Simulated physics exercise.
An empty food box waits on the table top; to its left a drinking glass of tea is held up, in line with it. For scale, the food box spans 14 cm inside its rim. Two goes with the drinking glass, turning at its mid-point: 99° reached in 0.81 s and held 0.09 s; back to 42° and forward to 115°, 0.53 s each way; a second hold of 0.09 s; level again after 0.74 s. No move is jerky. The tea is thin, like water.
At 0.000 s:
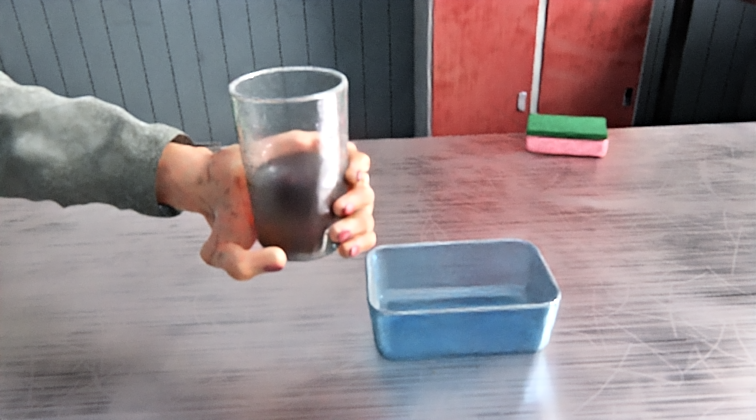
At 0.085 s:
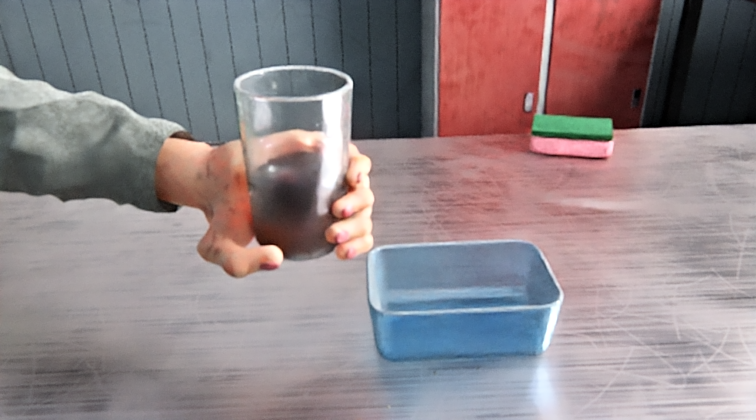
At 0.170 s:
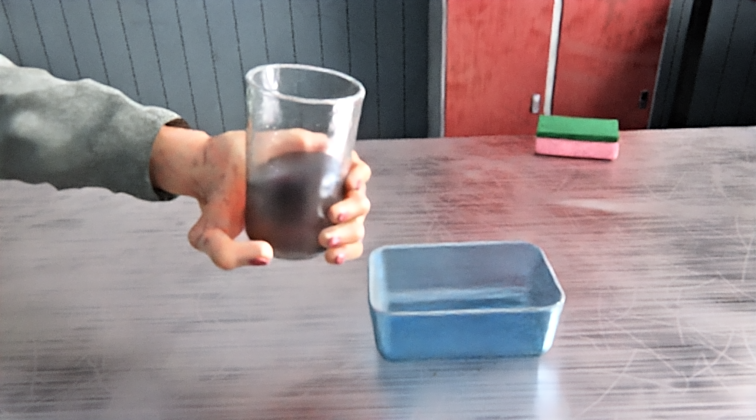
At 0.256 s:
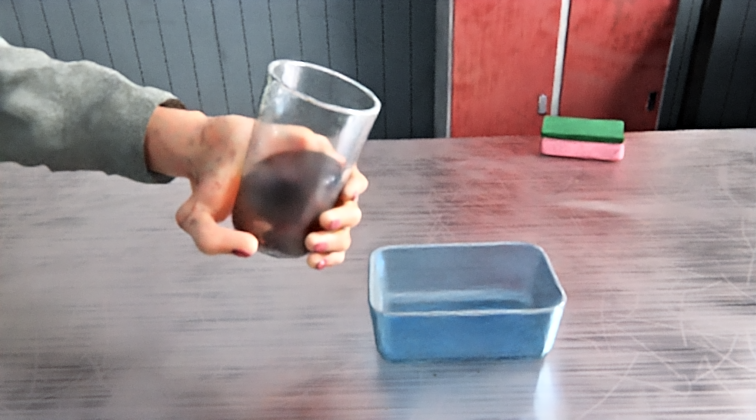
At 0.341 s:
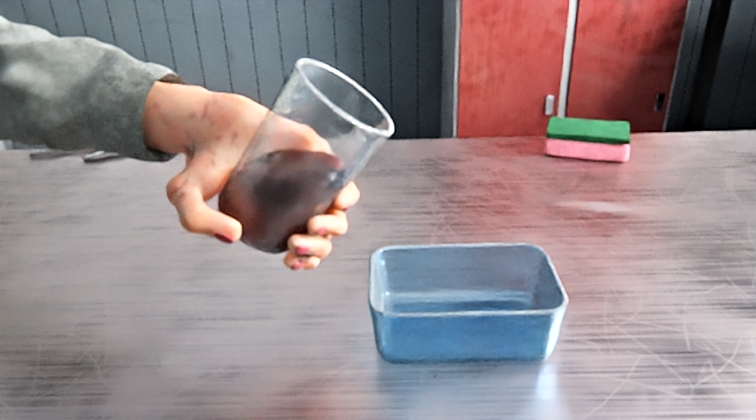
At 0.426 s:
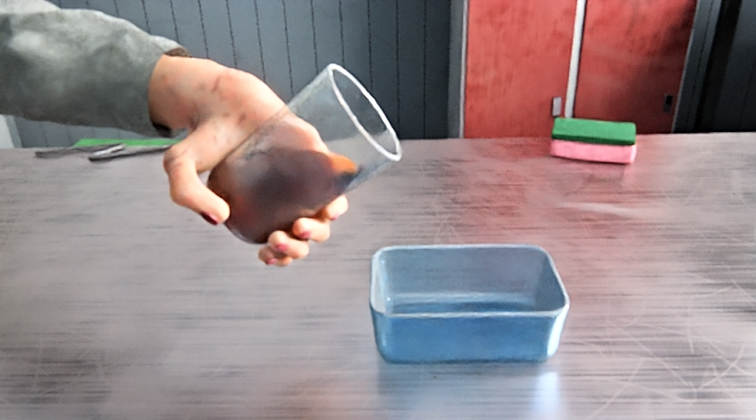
On a scratched table top, a hand held a glass of dark tea to the left of an empty blue food box, then smoothly tilted it further and further to the right.
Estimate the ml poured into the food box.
The food box gets roughly 195 ml.
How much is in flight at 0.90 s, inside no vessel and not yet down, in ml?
Close to 50 ml.
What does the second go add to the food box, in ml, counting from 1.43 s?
About 20 ml.
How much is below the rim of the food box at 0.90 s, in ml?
Close to 100 ml.
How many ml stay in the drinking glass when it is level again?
Close to 0 ml.
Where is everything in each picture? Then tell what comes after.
Tilt 0°; pouring edge (345, 83); surface from (252, 167) to (343, 162); the food box's rim runs from (368, 280) to (547, 271), in the first frame.
Tilt 3°; pouring edge (350, 85); surface from (253, 167) to (343, 161), in the second frame.
Tilt 10°; pouring edge (362, 93); surface from (253, 166) to (343, 162), in the third frame.
Tilt 22°; pouring edge (377, 108); surface from (248, 166) to (346, 162), in the fourth frame.
Tilt 37°; pouring edge (390, 129); surface from (233, 177) to (351, 163), in the fifth frame.
Tilt 54°; pouring edge (397, 155); surface from (218, 162) to (362, 165), in the sixth frame.
Then, 0.90 s in, the tilt is 99° and the food box has 100 ml, the drinking glass 60 ml, and 0 ml is on the table top.
Then, 1.43 s in, the tilt is 42° and the food box has 180 ml, the drinking glass 15 ml, and 15 ml is on the table top.
Then, 2.05 s in, the tilt is 115° and the food box has 185 ml, the drinking glass 5 ml, and 15 ml is on the table top.
Then, 2.58 s in, the tilt is 22° and the food box has 195 ml, the drinking glass 0 ml, and 15 ml is on the table top.
Finally, the food box has 195 ml, the drinking glass 0 ml, and 15 ml is on the table top.
